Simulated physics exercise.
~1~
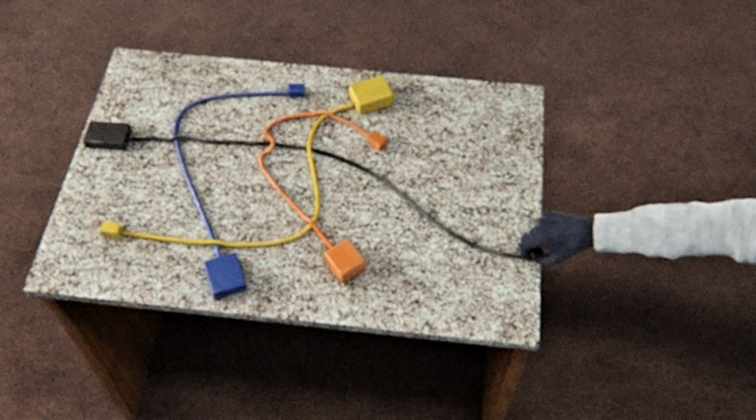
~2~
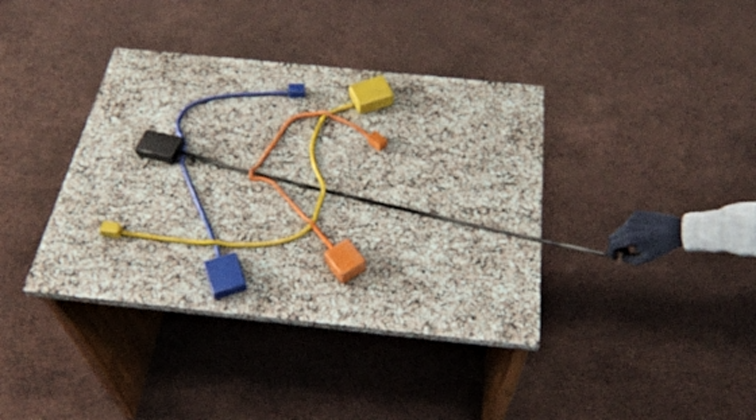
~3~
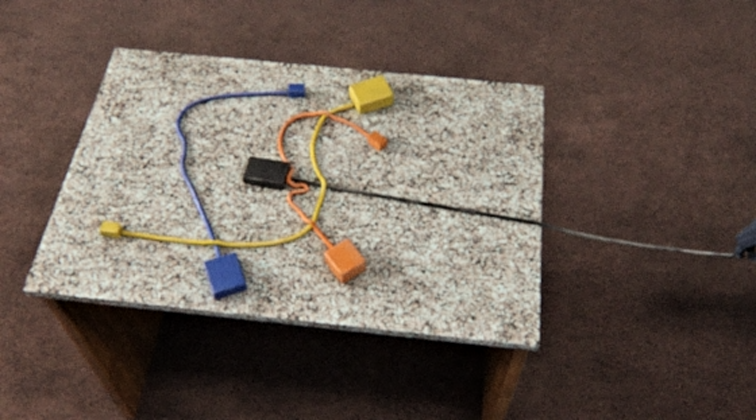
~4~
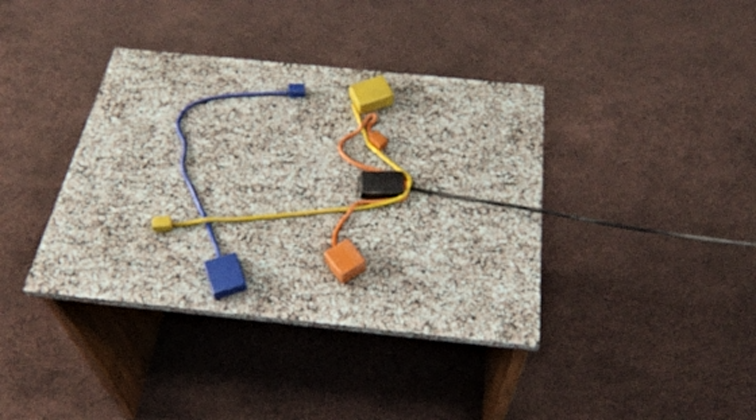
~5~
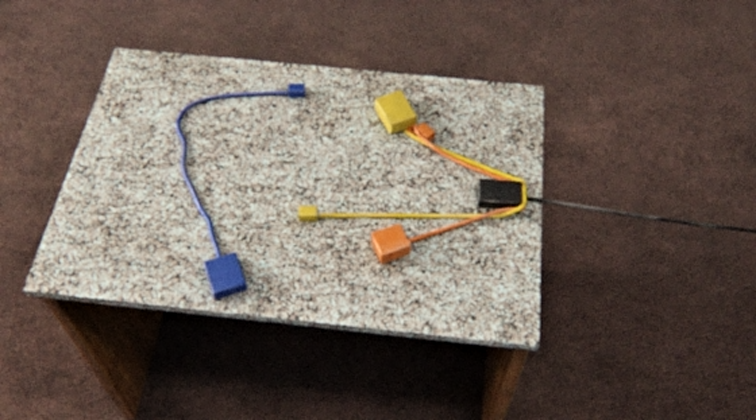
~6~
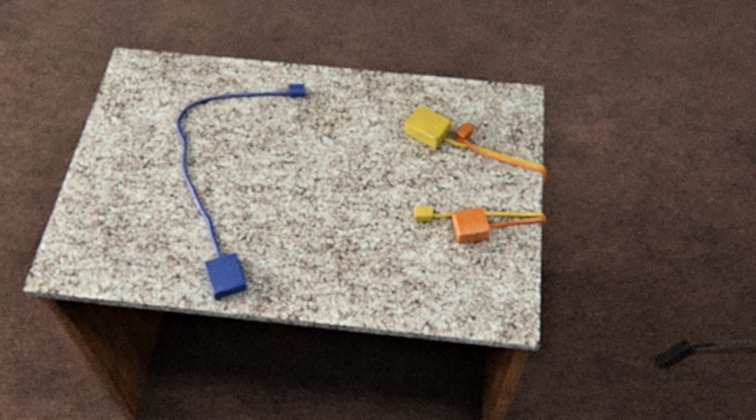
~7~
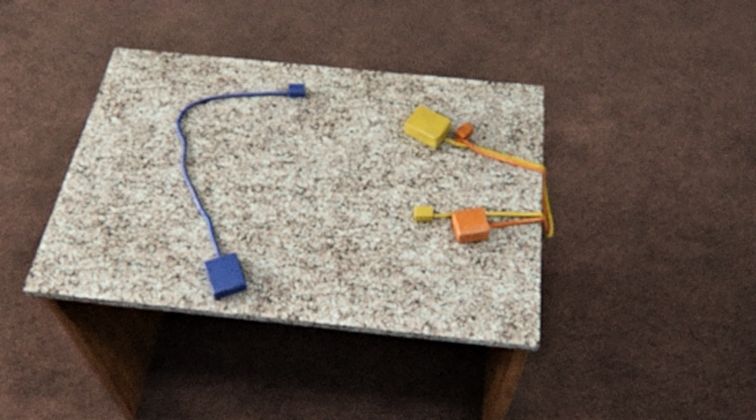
On a speckled desk, a gloved hand pulls the black lead off rightward, dragging yellow and orange leads to the edge.
